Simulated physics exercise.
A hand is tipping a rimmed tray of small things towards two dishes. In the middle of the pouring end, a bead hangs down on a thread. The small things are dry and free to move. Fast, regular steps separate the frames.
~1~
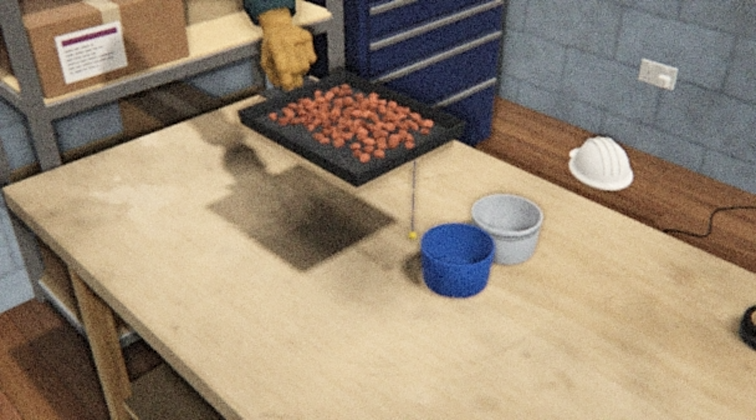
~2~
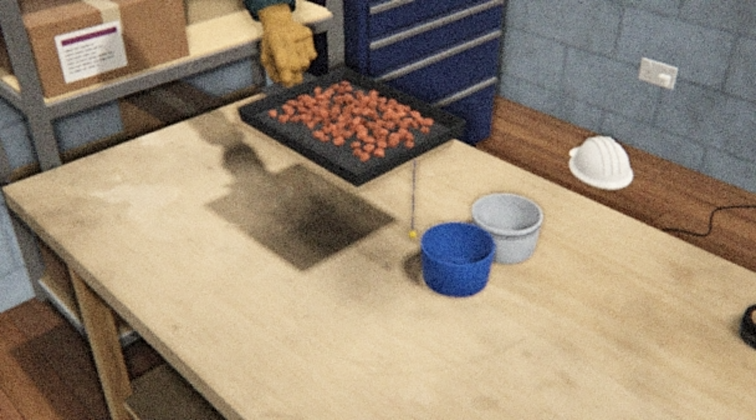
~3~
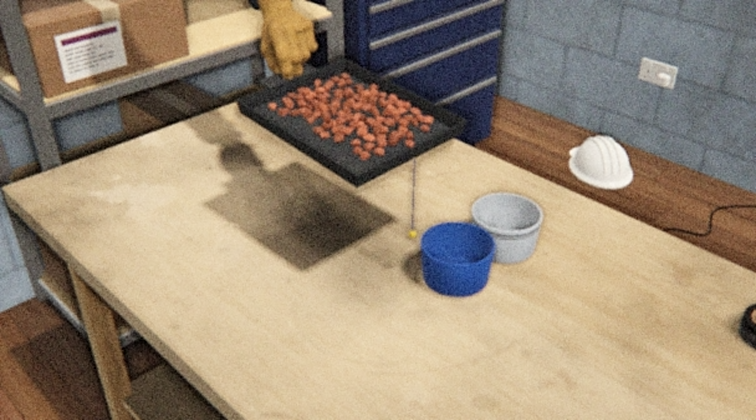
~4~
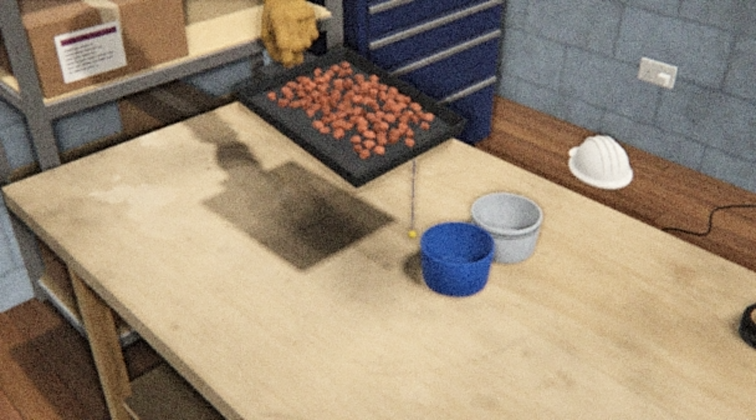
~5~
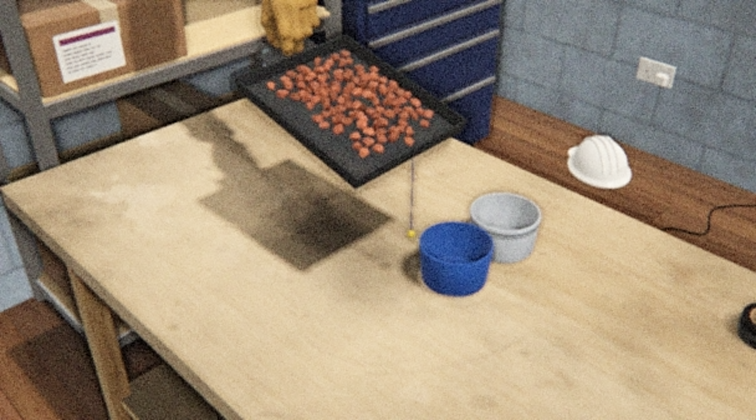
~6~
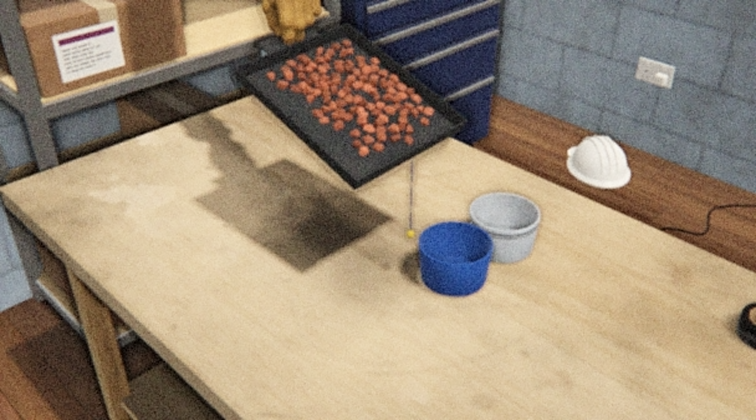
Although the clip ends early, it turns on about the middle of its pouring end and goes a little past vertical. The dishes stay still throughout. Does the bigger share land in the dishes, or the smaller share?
The smaller share lands in them.
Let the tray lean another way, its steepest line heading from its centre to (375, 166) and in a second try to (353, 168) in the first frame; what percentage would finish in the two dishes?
I'd expect around 0 in a hundred first and around 0 in a hundred second.
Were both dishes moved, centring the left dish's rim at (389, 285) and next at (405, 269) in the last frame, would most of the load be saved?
At place one in excess of half; at place two in excess of half.
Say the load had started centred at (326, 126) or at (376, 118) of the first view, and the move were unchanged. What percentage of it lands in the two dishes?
Some 10 and then some 30 per cent.
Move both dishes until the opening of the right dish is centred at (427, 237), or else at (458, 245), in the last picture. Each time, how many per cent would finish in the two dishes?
Respectively 30 % and 90 %.
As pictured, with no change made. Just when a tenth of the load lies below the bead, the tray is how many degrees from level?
Angle: Close to 80°.
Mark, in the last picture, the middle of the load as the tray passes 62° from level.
Load centre: Approx. (401, 146).
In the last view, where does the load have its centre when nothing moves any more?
About pixel (412, 316).
Shortly afterwards, tray tipped steeply; all but a few on the tray; a little in the air.
Next, tray tipped past a quarter turn; near a third on the tray; a little in the left dish; near half outside both; a little in the air.
Some moments later, tray tipped past a quarter turn; near a quarter in the left dish; the bulk outside both.
In the end, tray tipped past a quarter turn; near a quarter in the left dish; none at all in the right dish; the bulk outside both.
